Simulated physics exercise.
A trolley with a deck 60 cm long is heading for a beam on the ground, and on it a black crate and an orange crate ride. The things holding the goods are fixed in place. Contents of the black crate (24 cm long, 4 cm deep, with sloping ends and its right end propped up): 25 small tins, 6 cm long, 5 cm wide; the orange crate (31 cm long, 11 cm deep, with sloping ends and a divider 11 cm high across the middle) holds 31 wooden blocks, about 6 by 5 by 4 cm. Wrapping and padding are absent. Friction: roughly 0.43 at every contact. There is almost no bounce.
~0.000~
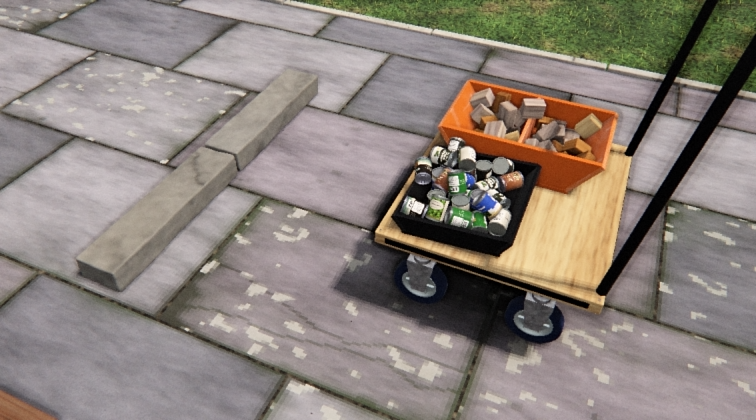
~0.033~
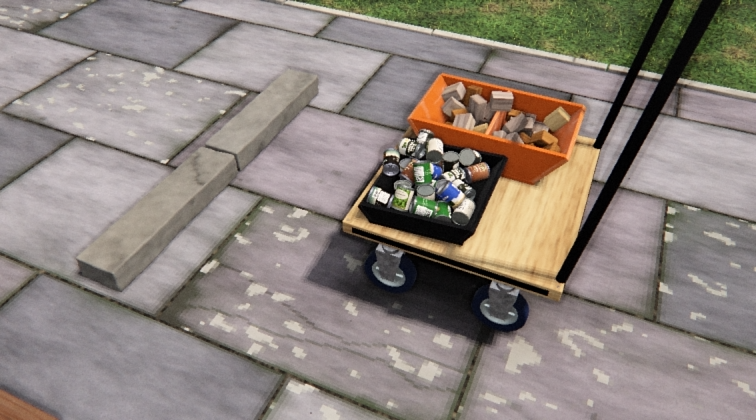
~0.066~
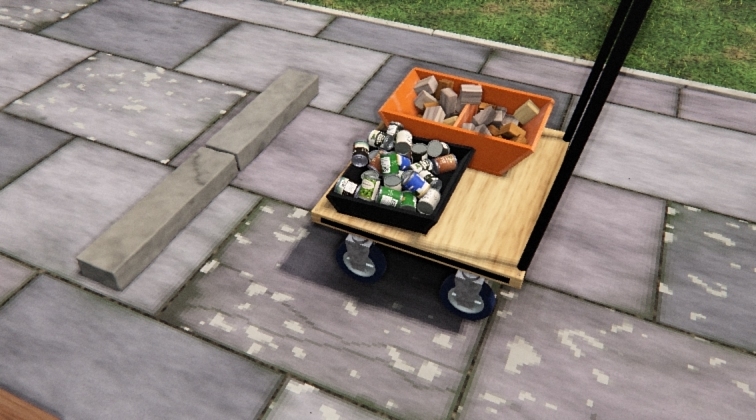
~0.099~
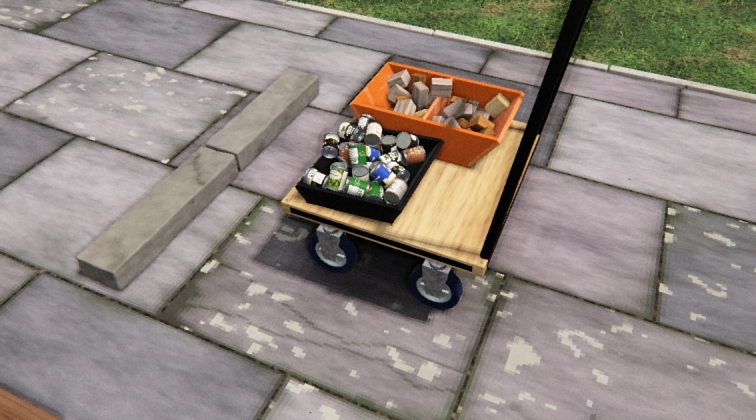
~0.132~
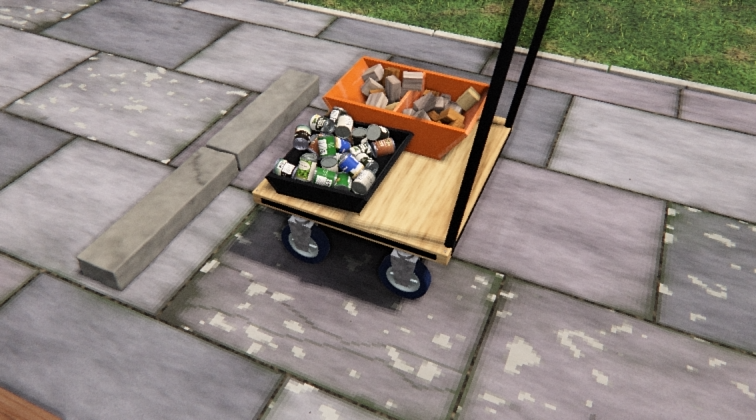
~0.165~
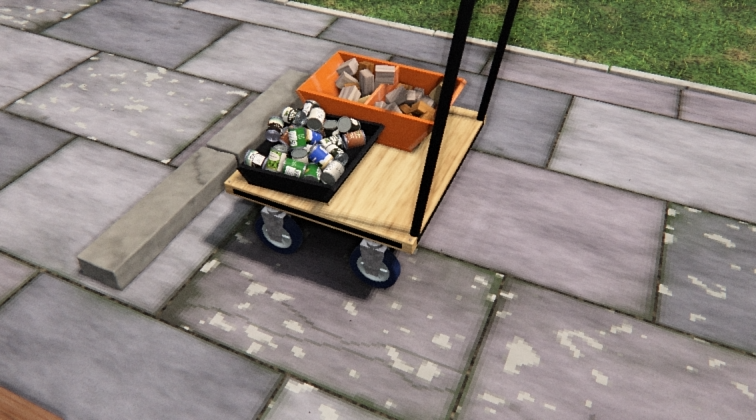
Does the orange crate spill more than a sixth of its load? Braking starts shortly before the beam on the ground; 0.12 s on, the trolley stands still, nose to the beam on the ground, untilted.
The amount that drops out never hits a sixth.
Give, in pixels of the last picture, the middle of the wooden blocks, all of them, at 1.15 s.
Near (305, 84) in pixels.
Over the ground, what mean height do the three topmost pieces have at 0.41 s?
I'd say near 46 cm.
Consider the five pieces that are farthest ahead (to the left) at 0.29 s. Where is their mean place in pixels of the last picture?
(194, 104).
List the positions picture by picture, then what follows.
In the first picture (each is followed by its nearest rim corner in this view), orange crate, (602, 165); black crate, (509, 241); 75 cm short of the stop; none out.
The second picture shows orange crate, (566, 156); black crate, (471, 229); 65 cm short of the stop.
The third picture shows orange crate, (532, 148); black crate, (434, 218); 56 cm short of the stop.
The fourth picture shows orange crate, (498, 139); black crate, (399, 208); 46 cm short of the stop.
The fifth picture shows orange crate, (466, 131); black crate, (365, 197); 36 cm short of the stop.
The sixth picture shows orange crate, (434, 123); black crate, (332, 187); 26 cm short of the stop; none out.
After 0.19 s, the brake bites.
After 0.29 s, black crate 23 in, 2 out and orange crate 31 in, 0 out.
After 0.41 s, black crate 12 in, 13 out and orange crate 31 in, 0 out.
After 0.64 s, black crate 12 in, 13 out and orange crate 31 in, 0 out.
Outcome (at 1.15 s), black crate 12 in, 13 out and orange crate 31 in, 0 out. Asked share, 0 of 31, 0 per cent.
